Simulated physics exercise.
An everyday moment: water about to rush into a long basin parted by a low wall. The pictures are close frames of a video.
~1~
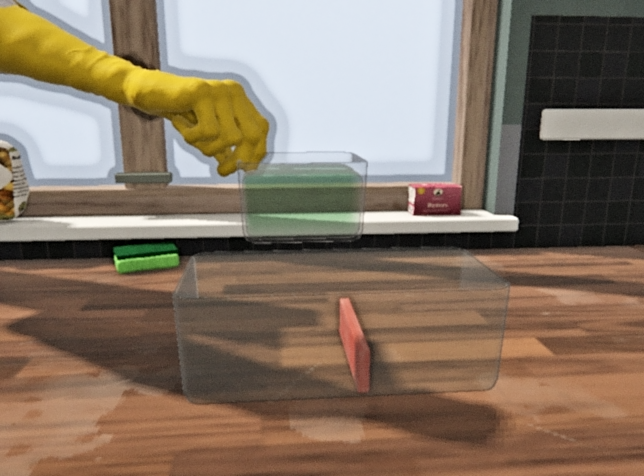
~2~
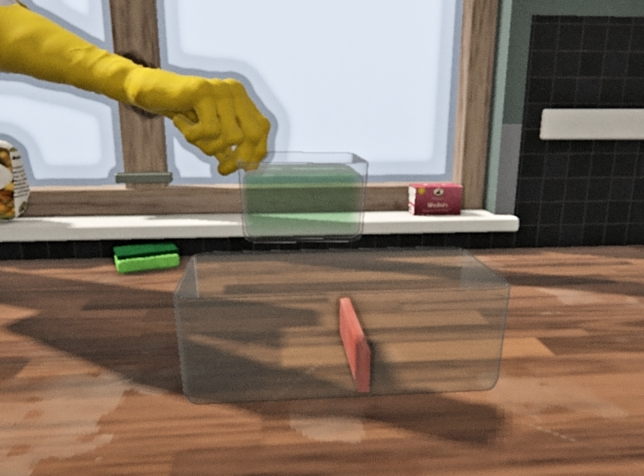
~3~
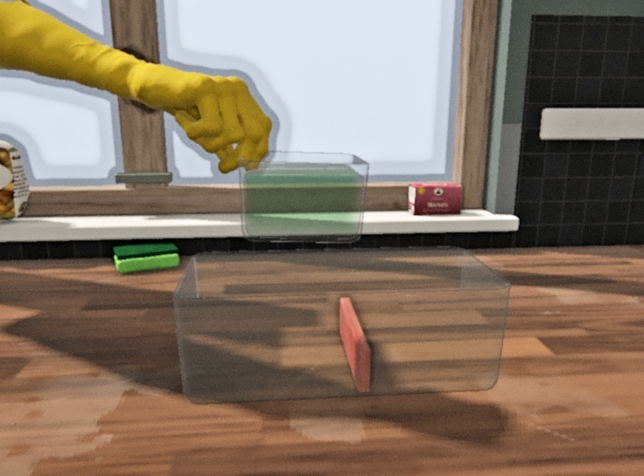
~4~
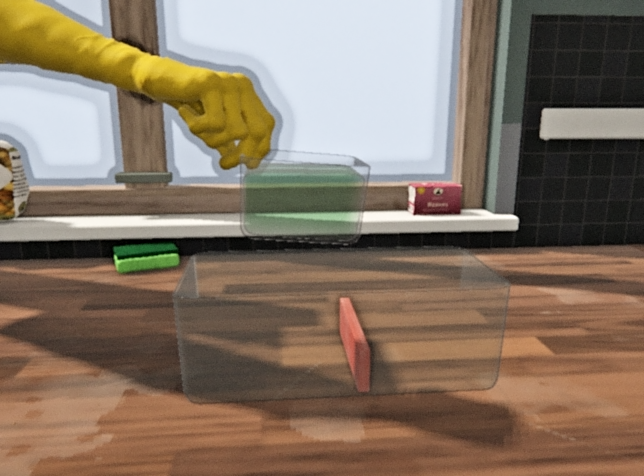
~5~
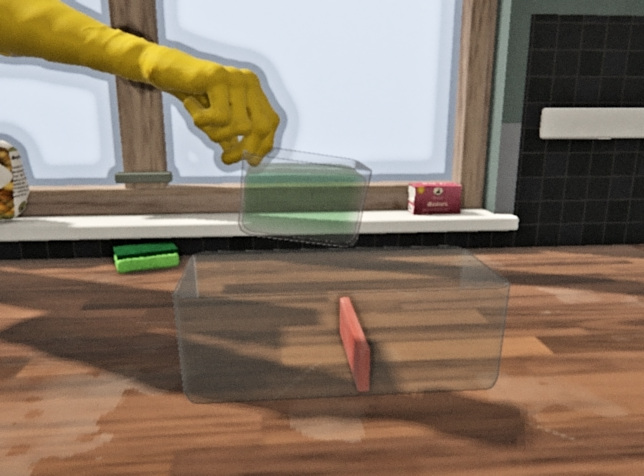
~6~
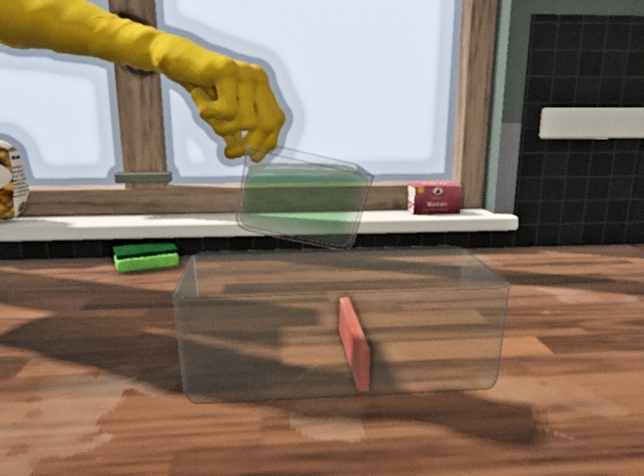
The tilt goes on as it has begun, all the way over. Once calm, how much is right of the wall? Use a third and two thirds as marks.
In the end above two thirds is right of the wall.
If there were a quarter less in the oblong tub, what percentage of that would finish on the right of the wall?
It comes to 95 per cent or so.
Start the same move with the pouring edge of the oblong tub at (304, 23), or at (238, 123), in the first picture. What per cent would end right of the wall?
Roughly 75 per cent, and 5 per cent.
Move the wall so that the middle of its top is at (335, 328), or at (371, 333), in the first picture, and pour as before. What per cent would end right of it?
Near 95 % and 75 %.
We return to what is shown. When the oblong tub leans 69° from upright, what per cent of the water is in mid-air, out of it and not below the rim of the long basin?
Roughly 25 in a hundred.
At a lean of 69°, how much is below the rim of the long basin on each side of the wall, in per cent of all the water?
Near 0 on the left, 20 on the right.
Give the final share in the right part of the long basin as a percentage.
Near 95 %.
A moment on, the oblong tub is tipped part way and 55 per cent is still to pour, 0 is left of the wall and 20 right of it.
Next, the oblong tub is tipped right over and 11 per cent is still to pour, 2 is left of the wall and 82 right of it.
Then the oblong tub is tipped right over and 1 per cent is still to pour, 3 is left of the wall and 95 right of it.
Later the oblong tub is tipped right over and 0 per cent is still to pour, 3 is left of the wall and 96 right of it.
Finally, 3 per cent lies left of the wall, 96 right of it and 0 outside.
